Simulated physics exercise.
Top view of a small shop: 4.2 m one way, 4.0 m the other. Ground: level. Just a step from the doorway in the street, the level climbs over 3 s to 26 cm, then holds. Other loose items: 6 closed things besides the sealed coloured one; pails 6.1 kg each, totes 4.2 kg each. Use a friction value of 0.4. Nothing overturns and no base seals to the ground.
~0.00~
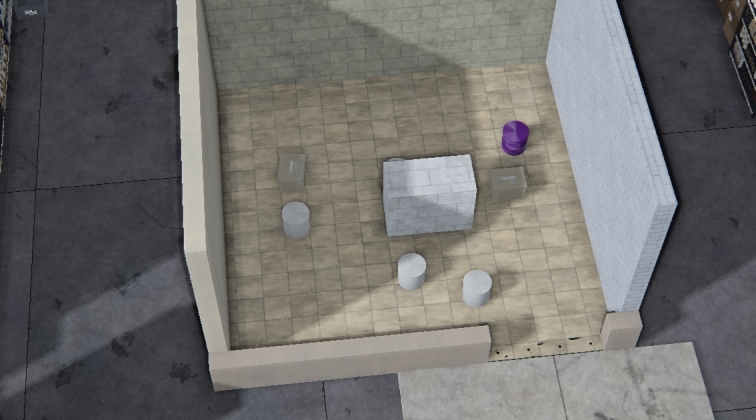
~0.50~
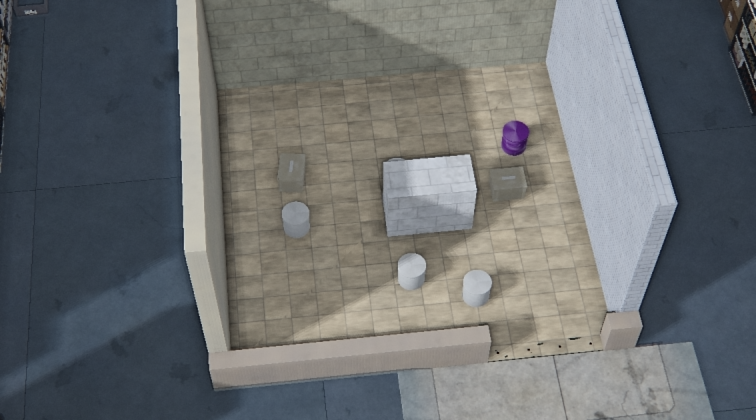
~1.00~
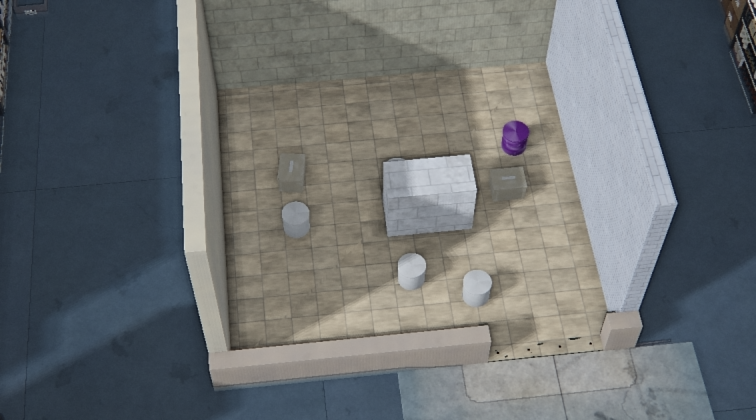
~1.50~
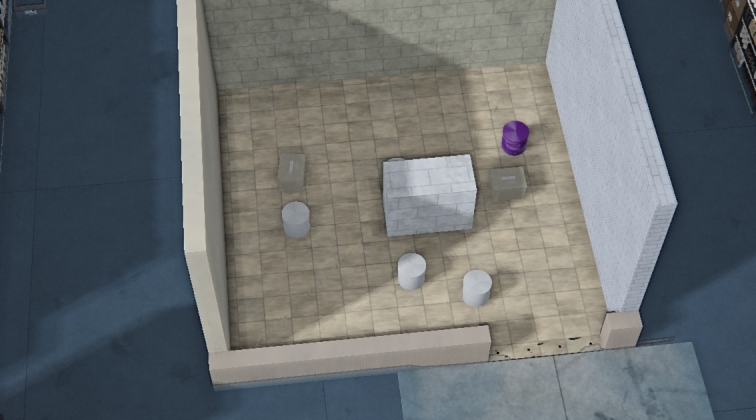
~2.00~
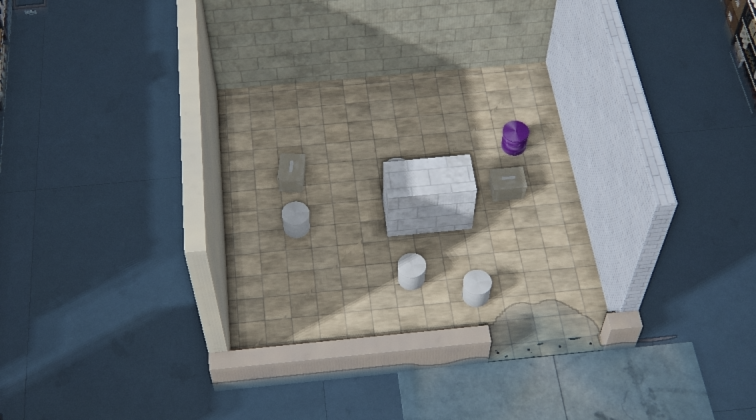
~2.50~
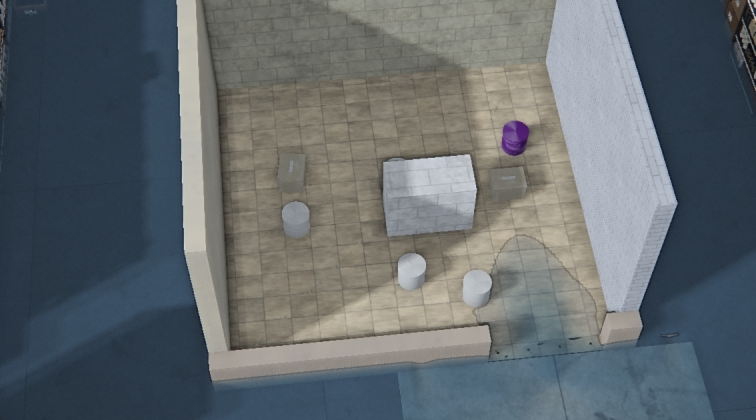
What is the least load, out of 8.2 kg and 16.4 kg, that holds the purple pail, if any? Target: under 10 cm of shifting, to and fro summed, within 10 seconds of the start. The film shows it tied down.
The least is neither of them.
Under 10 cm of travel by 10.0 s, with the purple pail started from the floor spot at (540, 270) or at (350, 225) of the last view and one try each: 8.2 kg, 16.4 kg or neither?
Result, try 1: Both fail; try 2: Heavy passes, light fails.
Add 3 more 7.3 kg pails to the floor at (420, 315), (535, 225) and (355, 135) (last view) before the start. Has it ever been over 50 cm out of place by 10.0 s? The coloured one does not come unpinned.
In turn: Within it, beyond it, beyond it.
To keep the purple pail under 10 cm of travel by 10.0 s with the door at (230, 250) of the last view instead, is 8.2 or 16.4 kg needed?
In that case both options fail.
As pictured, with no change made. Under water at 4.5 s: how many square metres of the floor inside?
9.0 m2.
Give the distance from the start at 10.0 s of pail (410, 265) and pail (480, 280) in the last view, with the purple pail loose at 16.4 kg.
The first is 30 cm from its start, the second 140 cm.
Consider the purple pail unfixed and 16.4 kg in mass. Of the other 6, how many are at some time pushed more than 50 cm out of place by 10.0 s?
4 of them.
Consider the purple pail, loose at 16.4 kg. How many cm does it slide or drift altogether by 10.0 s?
140 cm.
After 3.5 s the purple pail would be 0 cm from its start with 8.2 kg and 0 cm from its start with 16.4 kg; 0 cm of water round it then.
After 4.5 s the purple pail would be 39 cm from its start with 8.2 kg and 11 cm from its start with 16.4 kg; 9 cm of water round it then.
After 7.0 s the purple pail would be 128 cm from its start with 8.2 kg and 75 cm from its start with 16.4 kg; 15 cm of water round it then.
After 10.0 s the purple pail would be 296 cm from its start with 8.2 kg and 119 cm from its start with 16.4 kg; 18 cm of water round it then.
